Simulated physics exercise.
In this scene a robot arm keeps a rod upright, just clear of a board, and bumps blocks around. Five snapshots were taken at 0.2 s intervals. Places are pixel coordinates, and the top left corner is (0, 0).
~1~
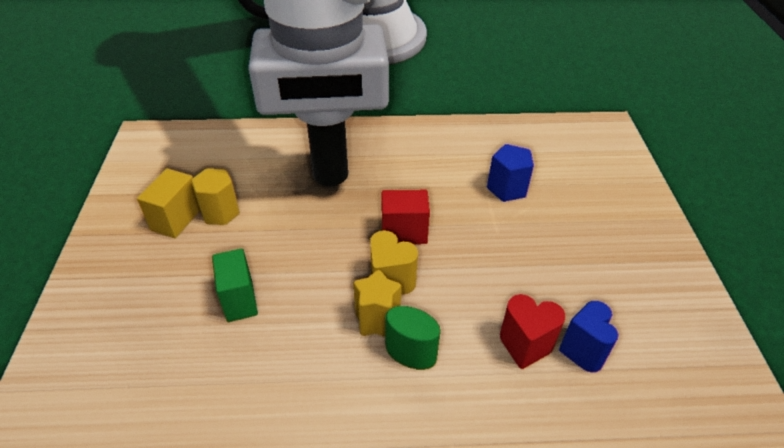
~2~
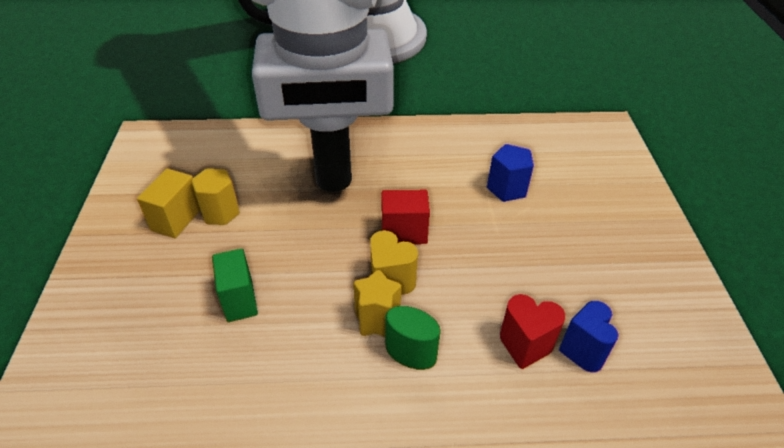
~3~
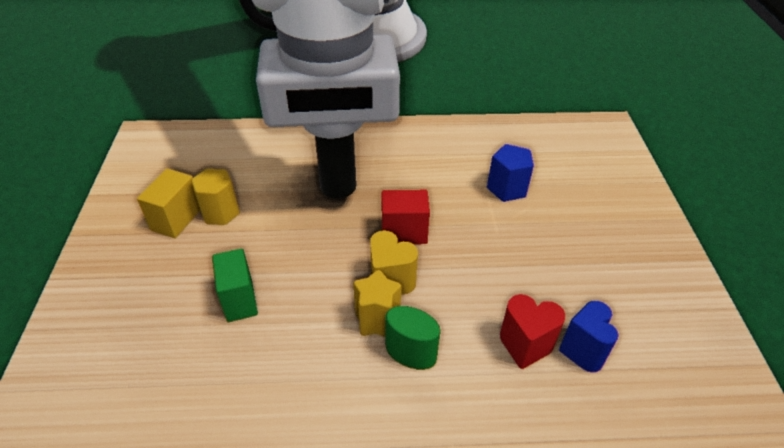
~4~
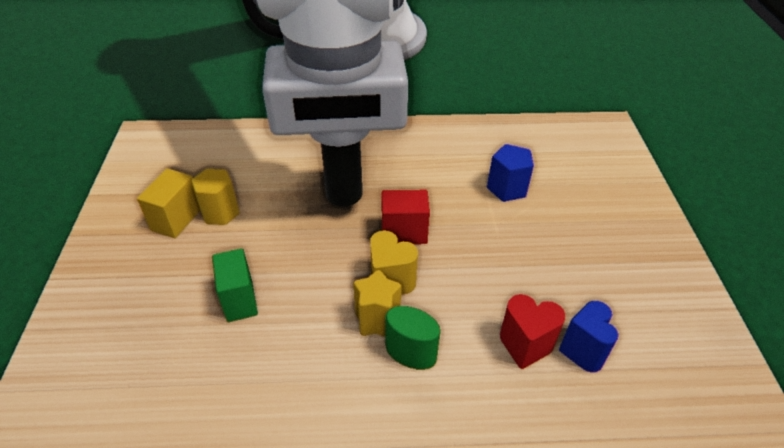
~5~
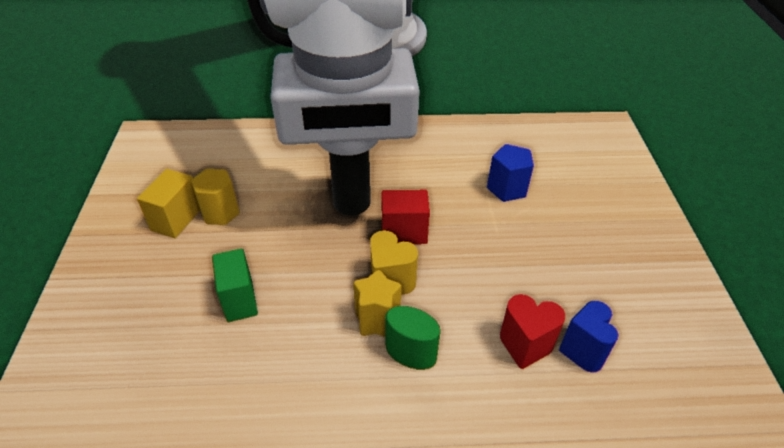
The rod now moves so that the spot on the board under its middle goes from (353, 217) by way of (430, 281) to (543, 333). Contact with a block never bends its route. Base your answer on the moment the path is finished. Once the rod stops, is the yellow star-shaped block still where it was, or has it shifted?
By the last moment, the yellow star-shaped block will have left its place.
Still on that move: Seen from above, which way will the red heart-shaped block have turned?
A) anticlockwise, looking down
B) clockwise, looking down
I'll go with B - clockwise, looking down.
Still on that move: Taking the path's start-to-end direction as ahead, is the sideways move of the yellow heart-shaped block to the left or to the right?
It's set to shift right.
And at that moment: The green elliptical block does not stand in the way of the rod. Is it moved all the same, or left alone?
It holds its position.
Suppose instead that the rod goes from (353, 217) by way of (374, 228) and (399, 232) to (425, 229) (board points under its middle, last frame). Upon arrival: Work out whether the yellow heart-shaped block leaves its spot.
The block you're asking about stays where it is.
On the path given first. One third of the way, rod at (404, 244); yellow star-shaped block at (373, 293); yellow heart-shaped block at (392, 260), turned 20° clockwise; red rectangle at (443, 211), turned 35° anticlockwise.
Two thirds of the way, rod at (465, 290); yellow star-shaped block at (369, 297); yellow heart-shaped block at (397, 273), turned 50° clockwise; red rectangle at (445, 211), turned 40° anticlockwise.
At the end, rod at (548, 319); yellow star-shaped block at (369, 297); yellow heart-shaped block at (397, 273), turned 50° clockwise; red rectangle at (445, 211), turned 40° anticlockwise; green elliptical block still; red heart-shaped block at (580, 345), turned 50° clockwise.
